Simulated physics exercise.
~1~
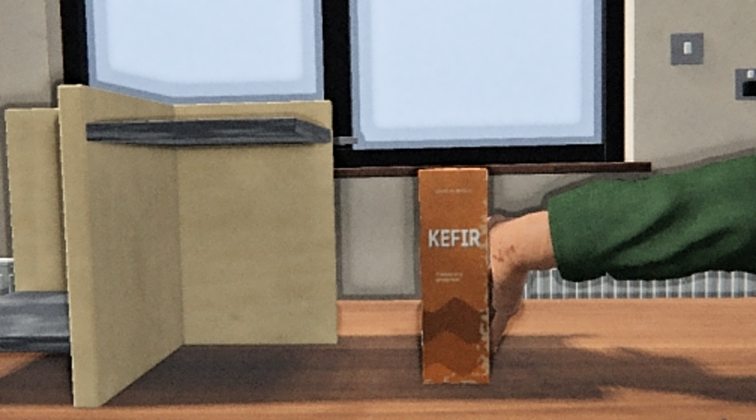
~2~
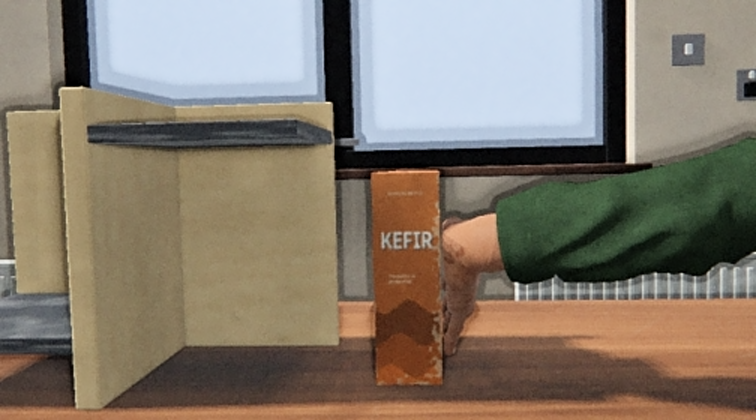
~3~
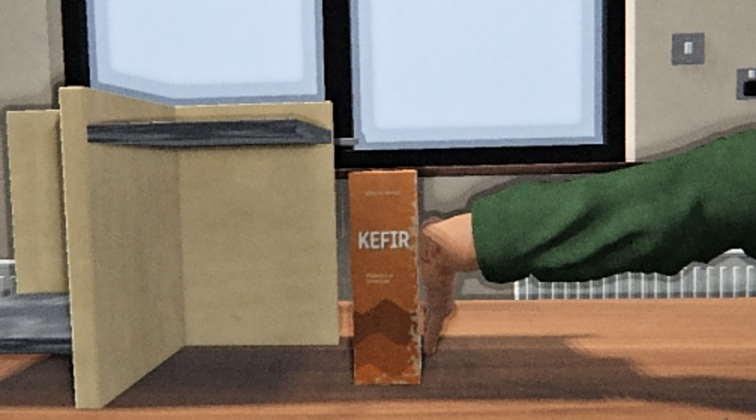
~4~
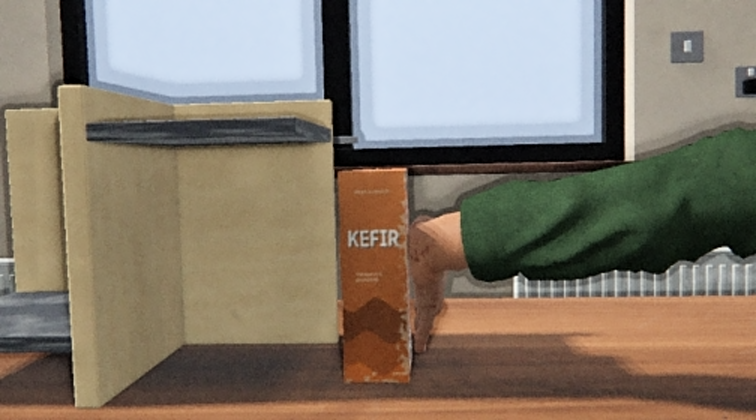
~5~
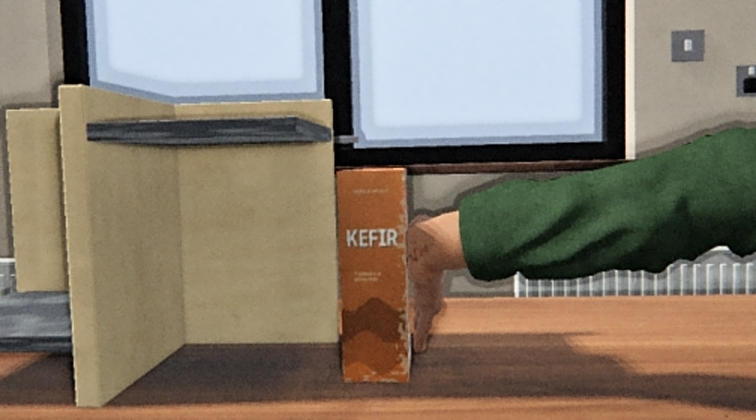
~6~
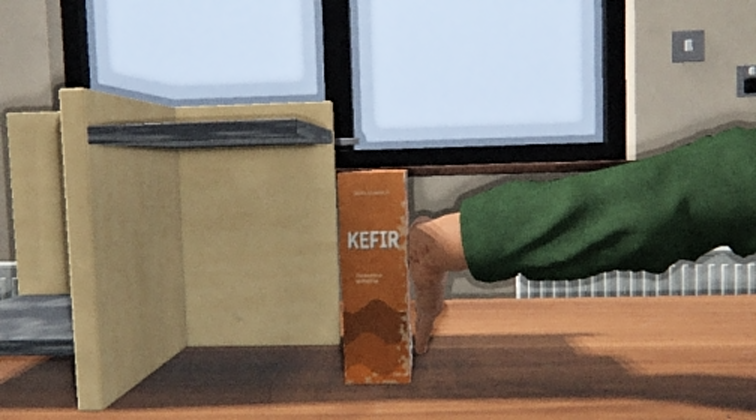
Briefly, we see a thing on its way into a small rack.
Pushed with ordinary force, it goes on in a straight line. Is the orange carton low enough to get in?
With that steady push, the orange carton passes beneath.
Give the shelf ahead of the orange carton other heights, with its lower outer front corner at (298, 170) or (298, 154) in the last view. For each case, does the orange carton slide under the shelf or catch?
Orange carton: Clear / clear.
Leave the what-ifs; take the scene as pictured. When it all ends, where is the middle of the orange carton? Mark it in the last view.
Somewhere around pixel (289, 275).
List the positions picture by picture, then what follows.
In the first picture, hand sliding it forward; orange carton (453, 272); shelf (133, 236).
In the second picture, hand sliding it forward; orange carton (409, 274); shelf (135, 237).
In the third picture, hand sliding it forward; orange carton (387, 274); shelf (135, 237).
In the fourth picture, hand sliding it forward; orange carton (377, 272); shelf (134, 236).
In the fifth picture, hand sliding it forward; orange carton (376, 272); shelf (134, 235).
In the sixth picture, hand sliding it forward; orange carton (377, 273); shelf (136, 238).
Then, 0.34 s past the last view, orange carton sliding up to the opening near (339, 274).
Then, 0.56 s past the last view, orange carton all the way in near (293, 275).
Finally, the orange carton goes under, near (289, 275).
